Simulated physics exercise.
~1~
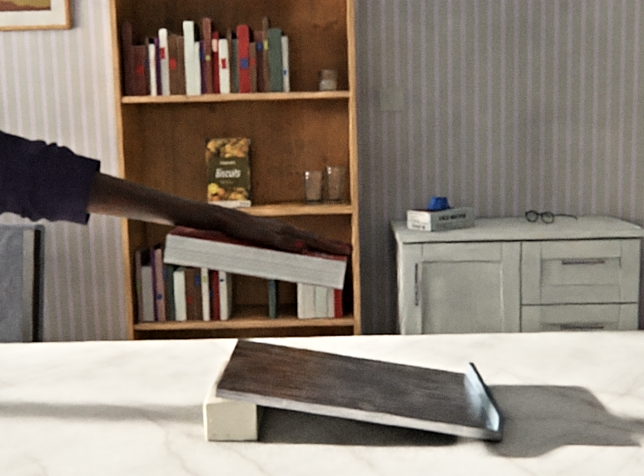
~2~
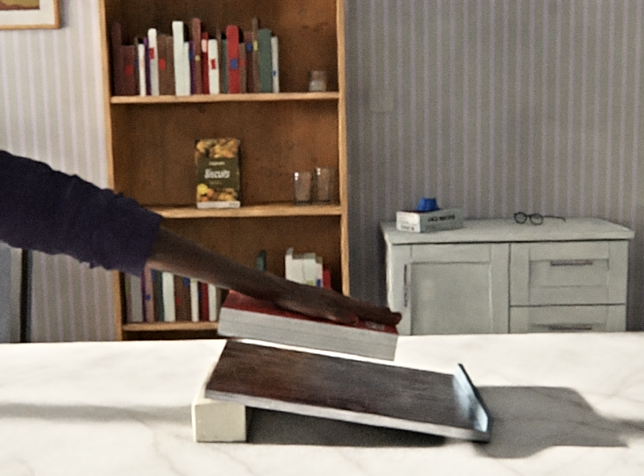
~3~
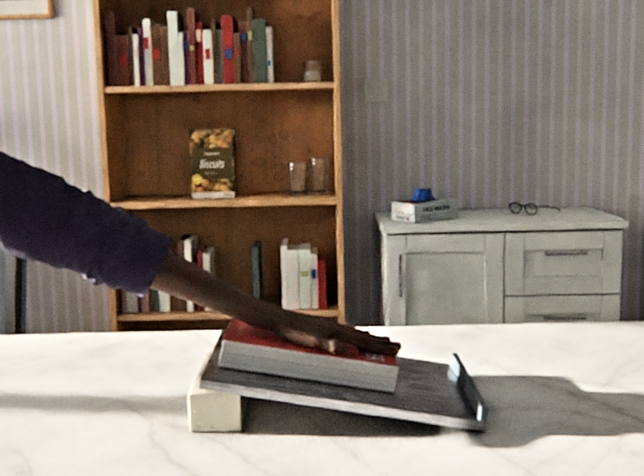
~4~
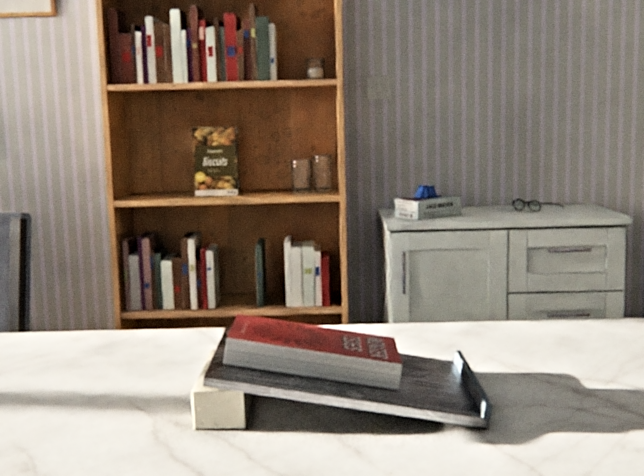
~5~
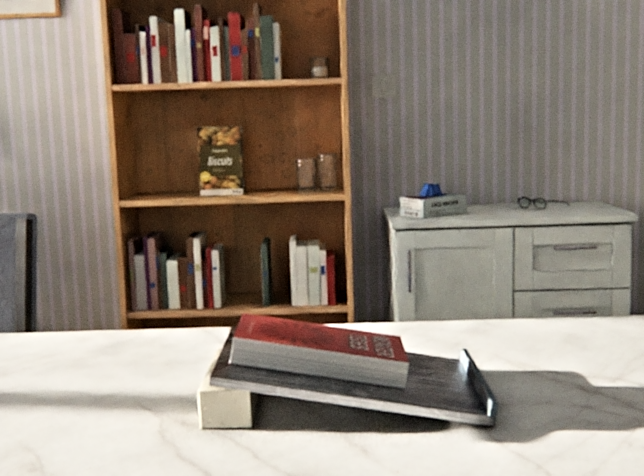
A hand lowering a thick red book onto a dark tilted board, then letting go and withdrawing as the book stays put.
